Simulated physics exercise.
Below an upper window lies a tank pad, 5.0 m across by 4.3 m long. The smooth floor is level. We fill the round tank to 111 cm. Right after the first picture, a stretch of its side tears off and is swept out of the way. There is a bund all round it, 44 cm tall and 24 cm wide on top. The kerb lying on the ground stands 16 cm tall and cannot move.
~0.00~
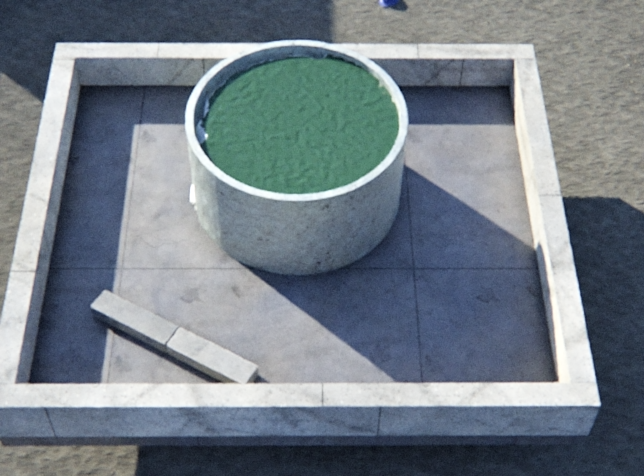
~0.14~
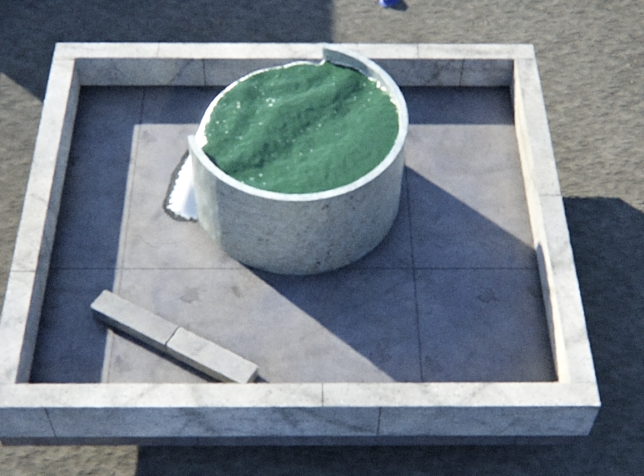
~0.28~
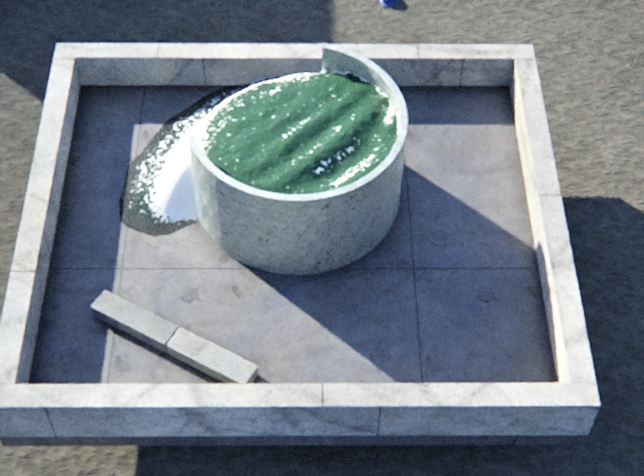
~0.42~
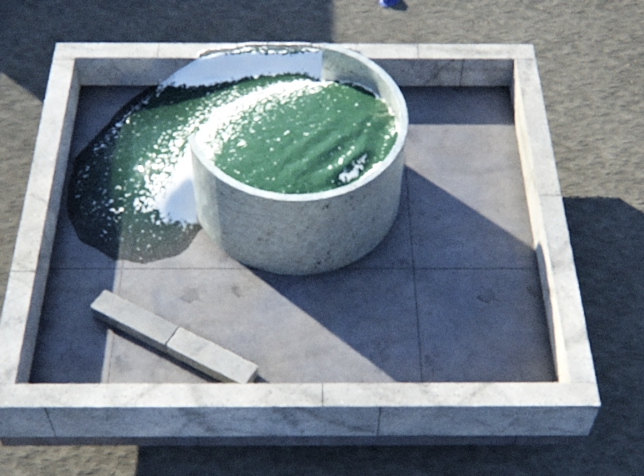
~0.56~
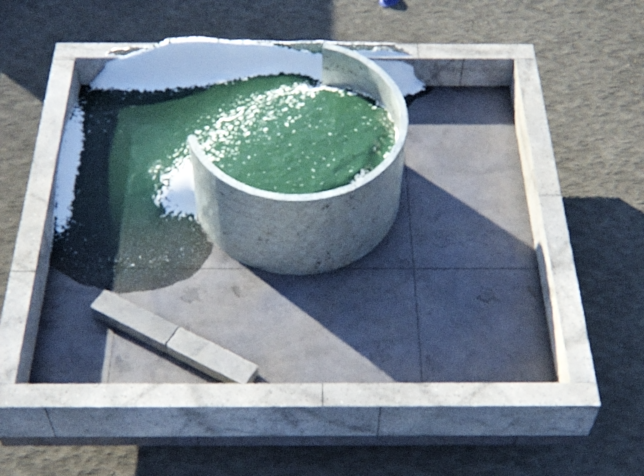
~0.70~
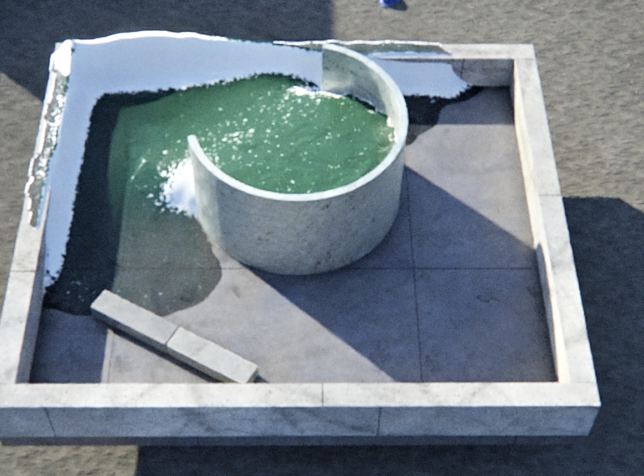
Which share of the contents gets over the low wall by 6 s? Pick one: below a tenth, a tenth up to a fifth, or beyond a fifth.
A tenth up to a fifth.
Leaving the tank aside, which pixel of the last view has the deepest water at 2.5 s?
Position: About (26, 406).
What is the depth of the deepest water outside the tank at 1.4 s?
93 cm or so.
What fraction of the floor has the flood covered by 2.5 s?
Around 80 per cent.
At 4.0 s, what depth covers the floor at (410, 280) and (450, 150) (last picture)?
First spot 10 cm, second spot 6 cm.
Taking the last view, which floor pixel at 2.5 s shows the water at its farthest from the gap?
Point: Roughly (543, 405).
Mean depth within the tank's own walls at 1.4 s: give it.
About 40 cm.
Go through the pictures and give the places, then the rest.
The round tank at (297, 121) is whole and still, 111 cm deep, in the first picture.
The front is at (322, 105), 1.2 m from the gap at (230, 116); 0.5 m2 of floor is under water; 111 cm left at the back of the round tank, in the second picture.
The front is at (337, 87), 1.5 m from the gap at (231, 120); 2.0 m2 of floor is under water; 110 cm left at the back of the round tank, in the third picture.
Water pours out at (231, 126) and has run 2.0 m, to (85, 231); deepest outside 58 cm, 96 cm at the round tank's back, in the fourth picture.
The front is at (52, 258), 2.4 m from the gap at (231, 129); 6.3 m2 of floor is under water; 85 cm left at the back of the round tank, in the fifth picture.
Water pours out at (231, 129) and has run 3.0 m, to (475, 87); deepest outside 90 cm, 81 cm at the round tank's back, in the sixth picture.
After 1.1 s water covers 40 % of the floor and is deepest (96 cm) near (77, 116); 4 % is over the wall.
After 1.4 s water covers 50 % of the floor and is deepest (93 cm) near (73, 139); 9 % is over the wall.
After 2.5 s water covers 65 % of the floor and is deepest (53 cm) near (26, 406); 17 % is over the wall.
After 4.0 s water covers 80 % of the floor and is deepest (42 cm) near (533, 341); 17 % is over the wall.
After 6.0 s water covers 80 % of the floor and is deepest (26 cm) near (391, 406); 17 % is over the wall.
